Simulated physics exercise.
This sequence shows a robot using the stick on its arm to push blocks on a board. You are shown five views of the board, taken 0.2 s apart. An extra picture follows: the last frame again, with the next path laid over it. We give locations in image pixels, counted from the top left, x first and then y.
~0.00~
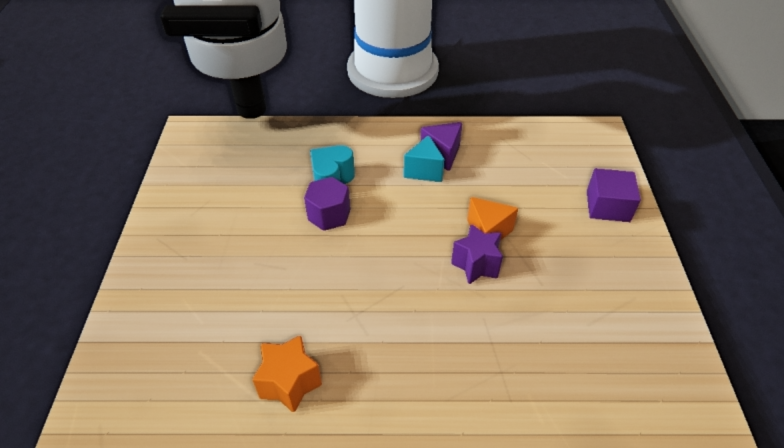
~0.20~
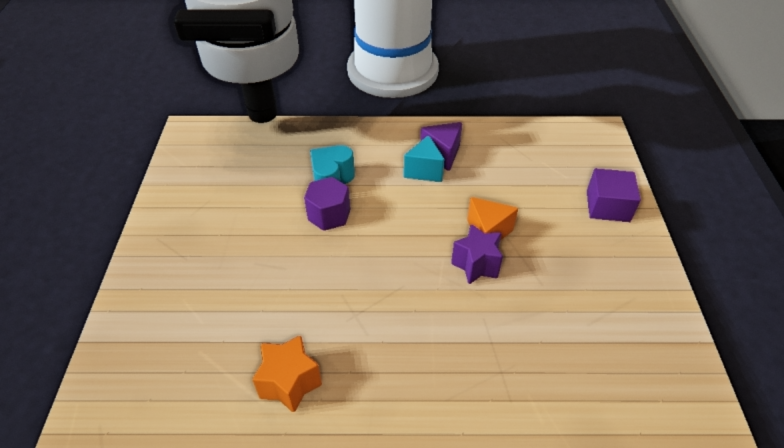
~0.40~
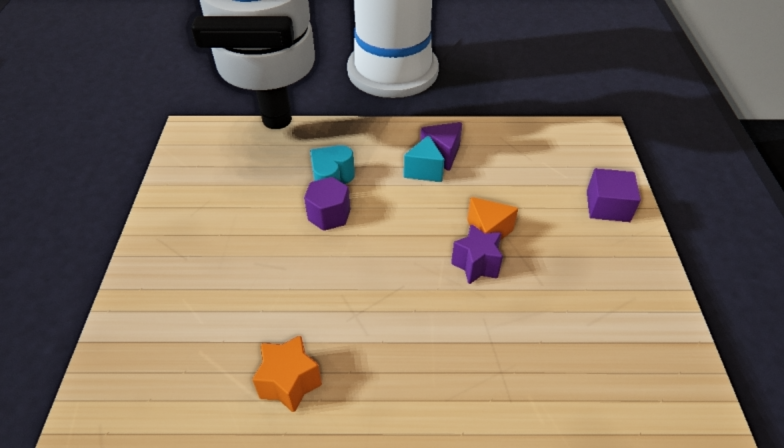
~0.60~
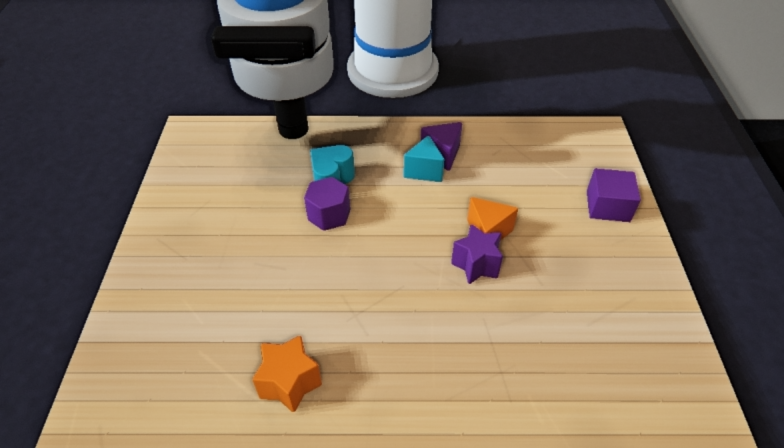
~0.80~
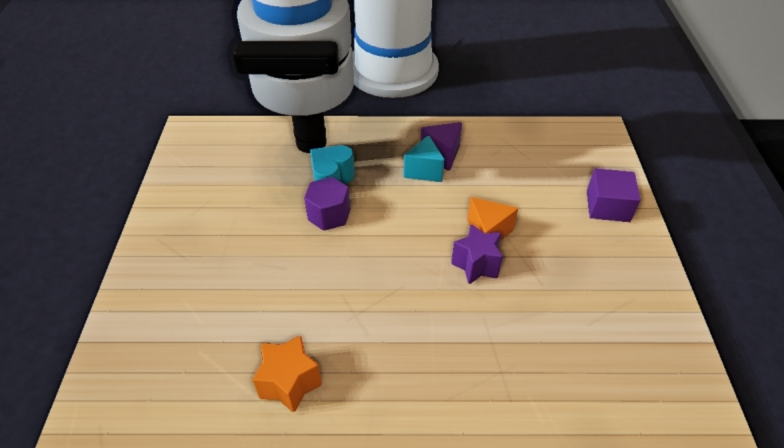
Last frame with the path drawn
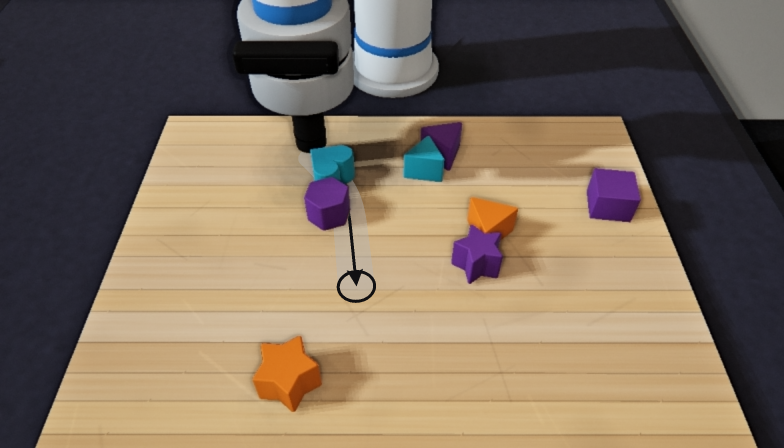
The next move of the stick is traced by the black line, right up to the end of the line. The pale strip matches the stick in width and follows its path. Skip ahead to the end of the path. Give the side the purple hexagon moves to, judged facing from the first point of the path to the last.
Out to the right.
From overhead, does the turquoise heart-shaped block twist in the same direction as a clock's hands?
The answer is no.
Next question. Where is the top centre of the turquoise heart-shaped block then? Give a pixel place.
Expect it around (387, 205).
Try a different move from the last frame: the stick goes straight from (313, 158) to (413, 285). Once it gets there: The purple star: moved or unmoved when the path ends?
It keeps its position.
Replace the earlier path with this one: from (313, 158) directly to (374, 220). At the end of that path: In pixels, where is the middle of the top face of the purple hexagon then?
Pixel (333, 207).
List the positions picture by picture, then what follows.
In the first picture, lower end of the stick at (252, 111), tops of blocks, purple hexagon at (326, 192), turquoise heart-shaped block at (330, 158), turquoise triangular piece at (426, 149).
In the second picture, stick at (263, 115), blocks as before.
In the third picture, stick at (277, 121), blocks as before.
In the fourth picture, stick at (294, 131), blocks as before.
In the fifth picture, stick at (312, 144), purple hexagon at (326, 192), turquoise heart-shaped block at (330, 158), turquoise triangular piece at (426, 149).
The drawn path runs from (313, 158) via (341, 191) and (351, 235), ending at (356, 286).
On the path given first. One third of the way, stick at (341, 179); purple hexagon at (333, 206), turned 55° clockwise; turquoise heart-shaped block at (366, 186), turned 40° anticlockwise.
Two thirds of the way, stick at (350, 222); purple hexagon at (323, 238), turned 100° clockwise; turquoise heart-shaped block at (387, 204), turned 80° anticlockwise.
At the end, stick at (356, 274); purple hexagon at (312, 257), turned 160° clockwise; turquoise heart-shaped block at (387, 205), turned 80° anticlockwise; turquoise triangular piece not moved.
